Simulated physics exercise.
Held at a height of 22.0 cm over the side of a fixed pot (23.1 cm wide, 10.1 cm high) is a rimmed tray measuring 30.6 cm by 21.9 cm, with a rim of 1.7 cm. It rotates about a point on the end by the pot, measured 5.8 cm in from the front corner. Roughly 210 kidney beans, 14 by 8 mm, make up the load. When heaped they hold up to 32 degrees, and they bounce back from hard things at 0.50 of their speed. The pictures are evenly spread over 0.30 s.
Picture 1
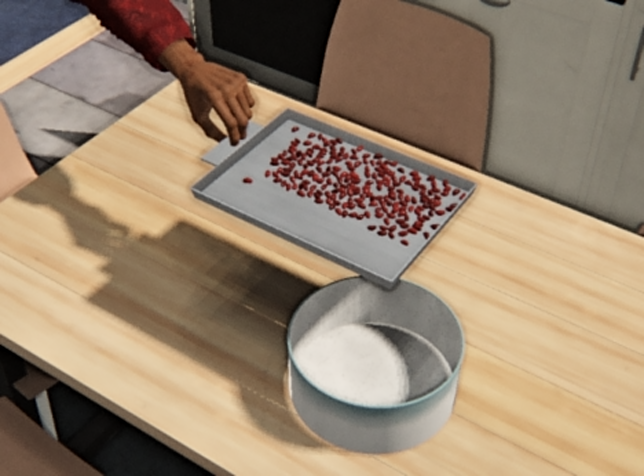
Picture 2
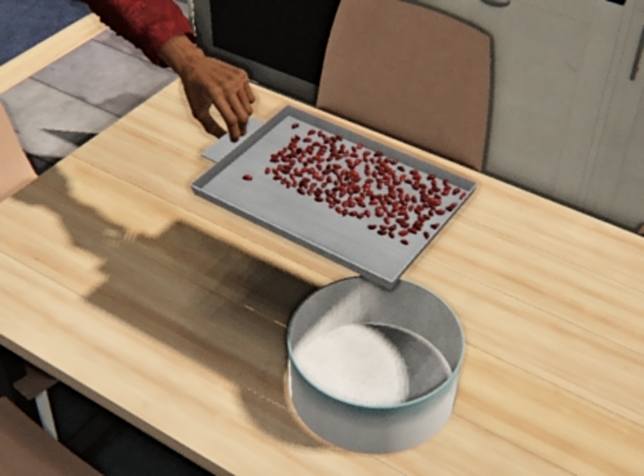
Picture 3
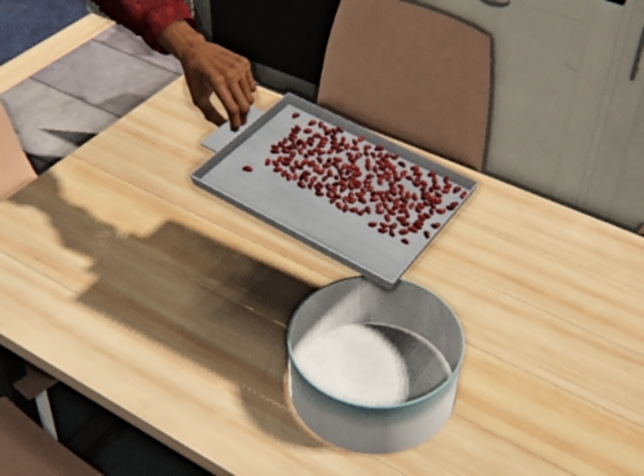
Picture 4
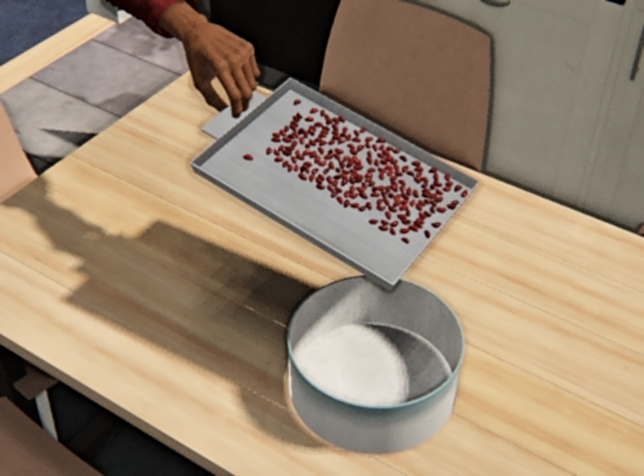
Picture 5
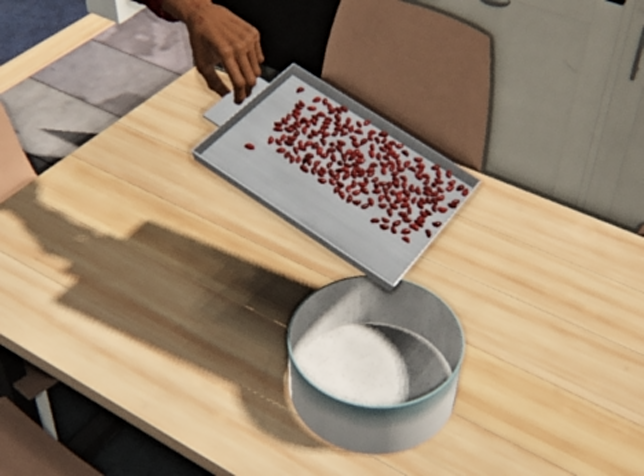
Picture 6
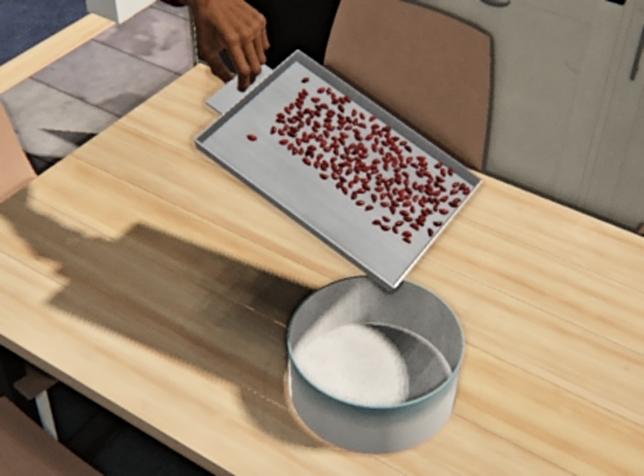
A hand in a red sleeve holds a gray rimmed tray of scattered dark red beans nearly level above a wooden table, beside a round pot. The hand then lifts the tray's far left end steadily, tilting it toward the pot, while the beans barely shift on its surface.
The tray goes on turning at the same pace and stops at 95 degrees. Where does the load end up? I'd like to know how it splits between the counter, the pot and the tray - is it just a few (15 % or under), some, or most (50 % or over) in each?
Counter: Some; pot: Most; tray: Just a few.
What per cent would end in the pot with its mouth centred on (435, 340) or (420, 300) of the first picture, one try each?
Close to 95 in a hundred, then close to 65 in a hundred.
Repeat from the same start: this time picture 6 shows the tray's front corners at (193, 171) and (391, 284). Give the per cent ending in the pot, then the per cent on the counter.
Pot 100 % / counter 0 %.
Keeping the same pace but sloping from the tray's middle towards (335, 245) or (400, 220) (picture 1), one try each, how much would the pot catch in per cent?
Near 100 and 30 percent, in that order.
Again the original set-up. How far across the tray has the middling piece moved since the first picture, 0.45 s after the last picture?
Around 12 centimetres.
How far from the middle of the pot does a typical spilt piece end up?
About 24 cm.
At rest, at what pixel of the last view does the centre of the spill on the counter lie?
Somewhere around (513, 404), I'd say.
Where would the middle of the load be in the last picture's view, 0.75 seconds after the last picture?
Approx. (433, 268).
Then, 0.45 s after the last picture, tilt 55 degrees; the tray holds 100 %, the pot 0 %.
Then, 0.75 s after the last picture, tilt 79 degrees; the tray holds 55 %, the pot 20 %.
Then, 1.15 s after the last picture, tilt 95 degrees; the tray holds 0 %, the pot 60 %.
In the end, counter 30 %, pot 70 %, tray 0 %.
